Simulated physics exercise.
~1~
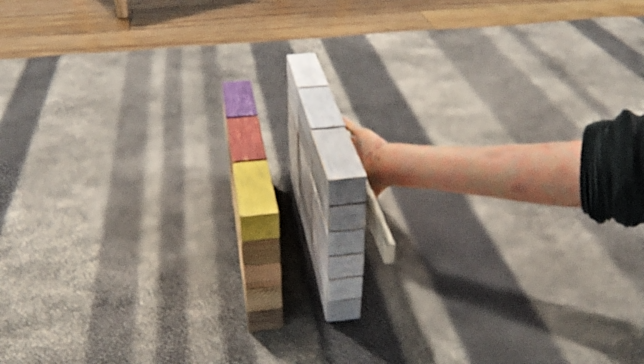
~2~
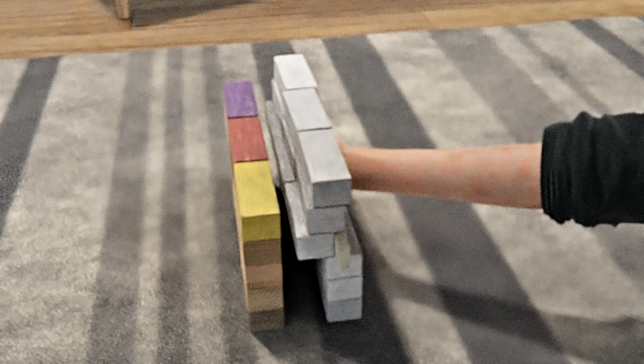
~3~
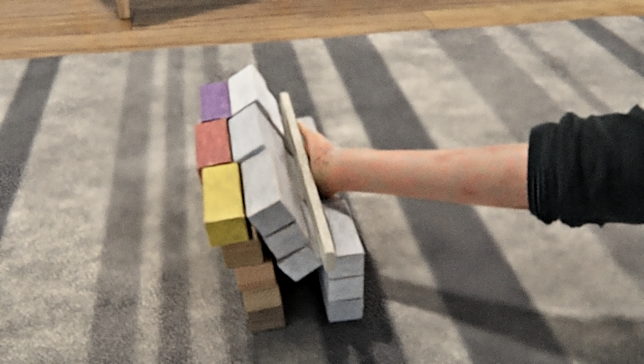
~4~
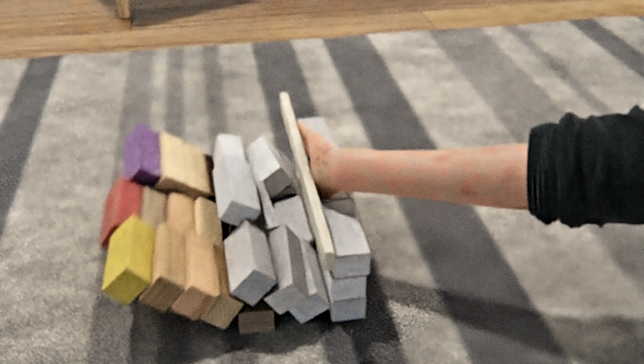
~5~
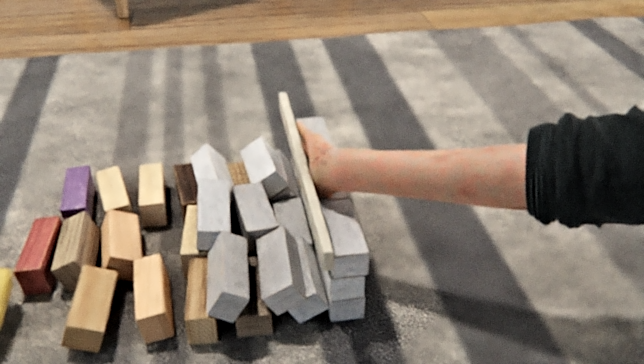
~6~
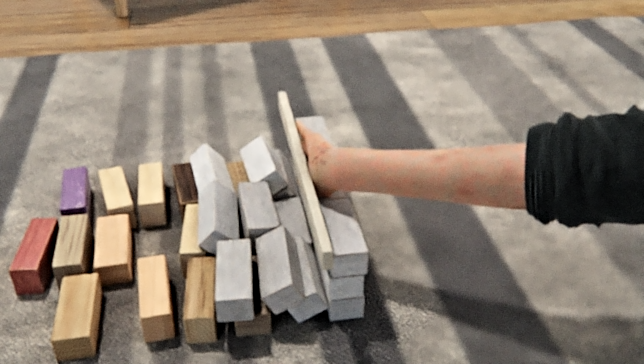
On a striped grey carpet, a hand with a flat board pushes a pale block wall leftward, toppling the colour-topped wooden stack into scattered blocks.
